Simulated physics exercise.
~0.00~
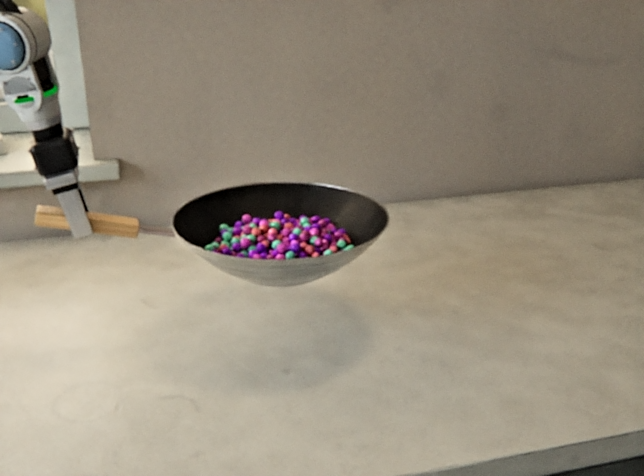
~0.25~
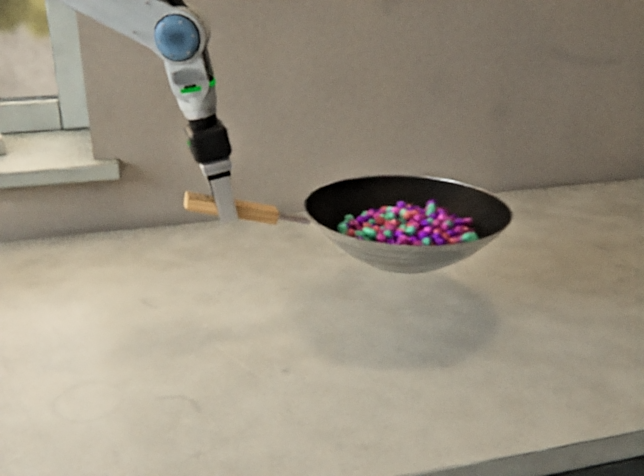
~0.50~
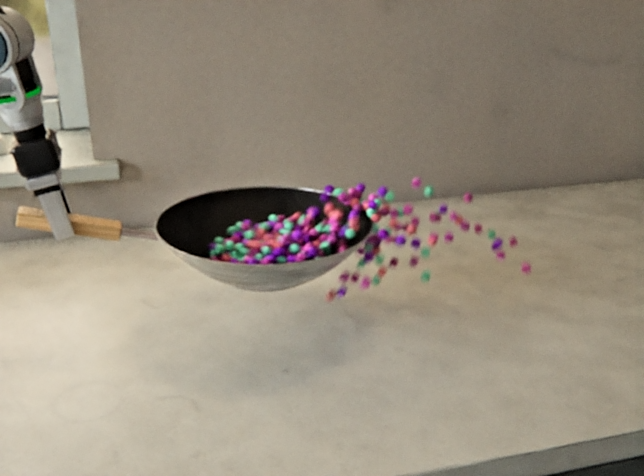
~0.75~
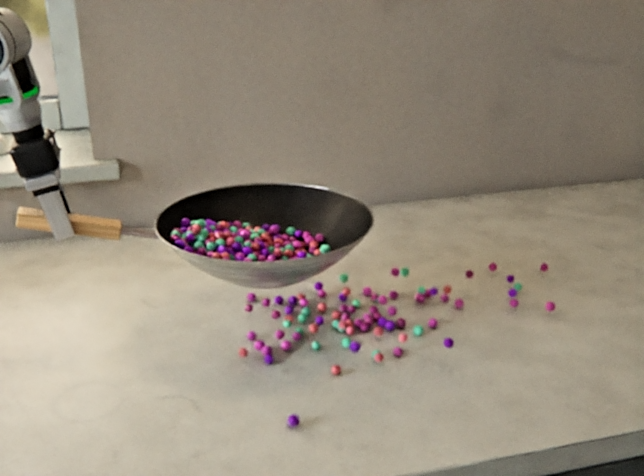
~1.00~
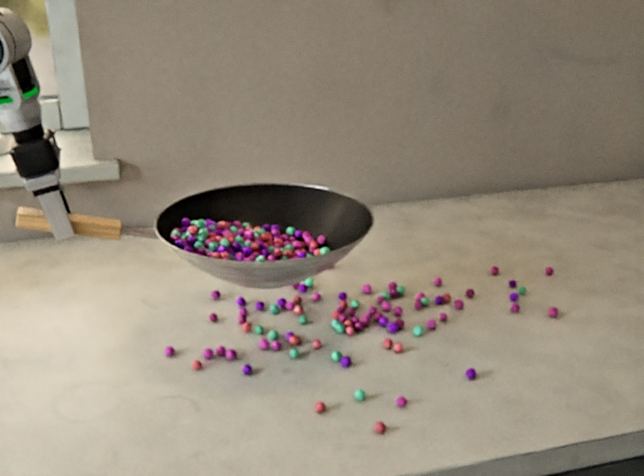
A robot arm at the left grips the wooden handle of a dark wok and holds it above a pale countertop, seen from the front and slightly above, with a grey-brown wall behind and part of a window at the upper left. Small round sweets in purple, pink, red and green fill the wok. The arm carries it to the right, then pulls it back left, and a stream of sweets spills over the right rim. They drop and scatter across the counter. Finally the wok hangs level and still, most sweets inside, the others spread below.
